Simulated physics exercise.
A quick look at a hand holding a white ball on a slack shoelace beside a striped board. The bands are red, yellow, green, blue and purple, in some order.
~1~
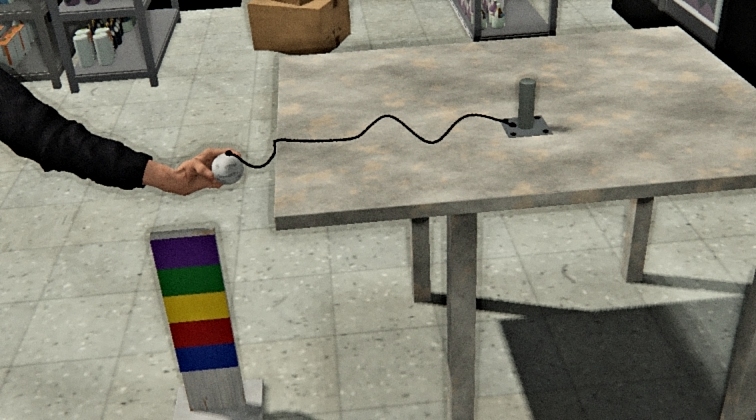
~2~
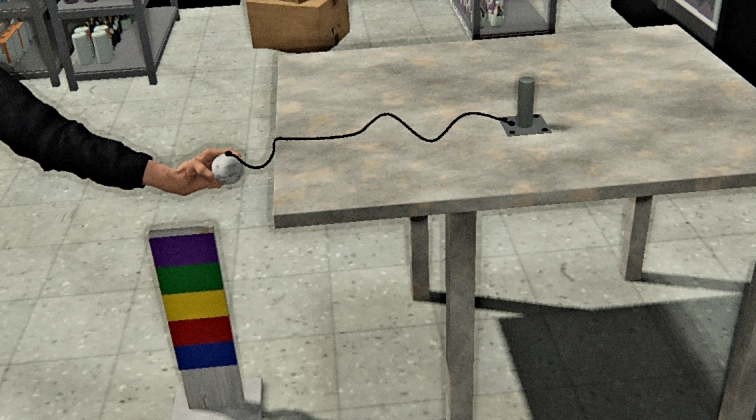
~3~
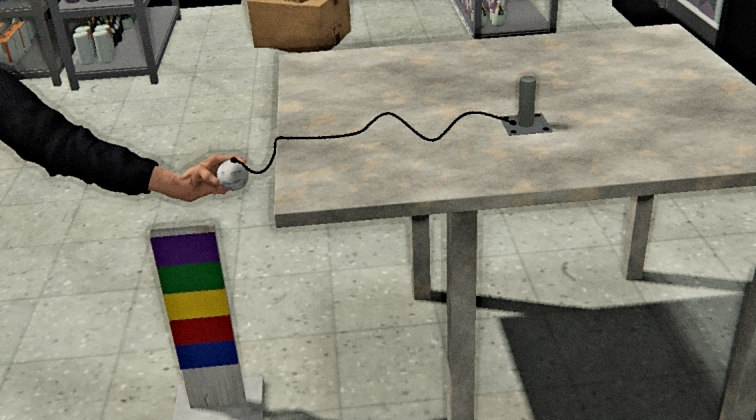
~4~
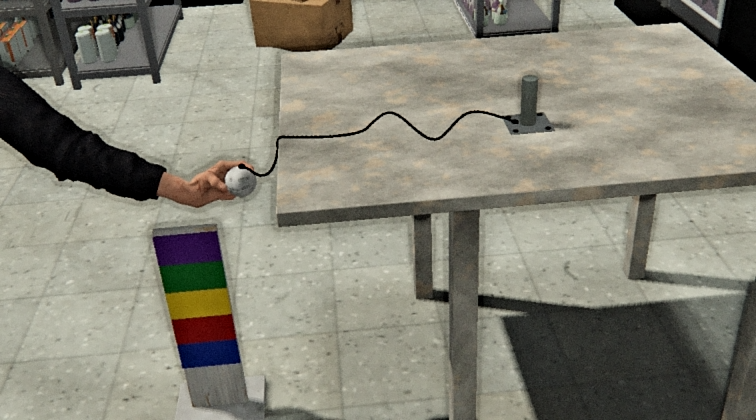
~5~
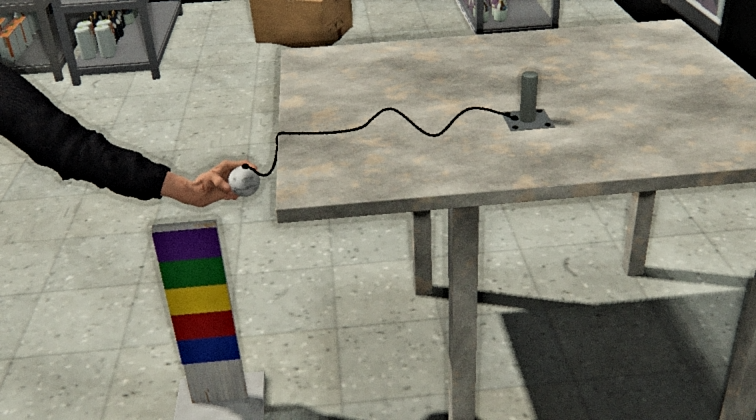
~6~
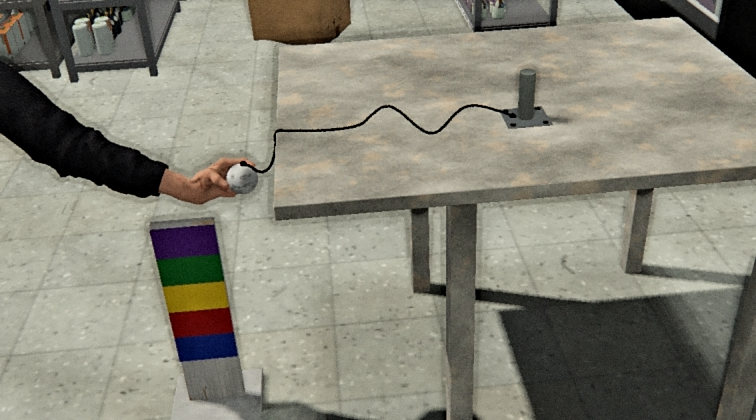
A hand holds a white ball on a slack cord beside a striped board, barely moving.
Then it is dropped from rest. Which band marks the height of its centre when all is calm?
Its centre hangs level with the yellow band.
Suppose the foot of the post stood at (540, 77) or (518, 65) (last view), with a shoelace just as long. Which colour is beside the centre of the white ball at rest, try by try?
It would be green; green.
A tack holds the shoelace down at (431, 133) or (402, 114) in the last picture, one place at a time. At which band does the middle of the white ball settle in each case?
Taking them in turn: Green; purple.
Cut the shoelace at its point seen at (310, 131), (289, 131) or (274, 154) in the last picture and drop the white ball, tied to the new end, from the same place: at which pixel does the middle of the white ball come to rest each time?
The places are (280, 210), (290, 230) and (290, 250).
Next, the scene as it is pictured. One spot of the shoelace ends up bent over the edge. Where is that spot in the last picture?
At (370, 116), roughly.
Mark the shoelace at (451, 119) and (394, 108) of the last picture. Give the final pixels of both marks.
They go to (423, 122) and to (313, 127).
Soon after, ball near (331, 275); level with green.
After that, ball near (276, 288); level with yellow.
In the end, ball near (289, 291); level with yellow. Its middle rests at the yellow band.
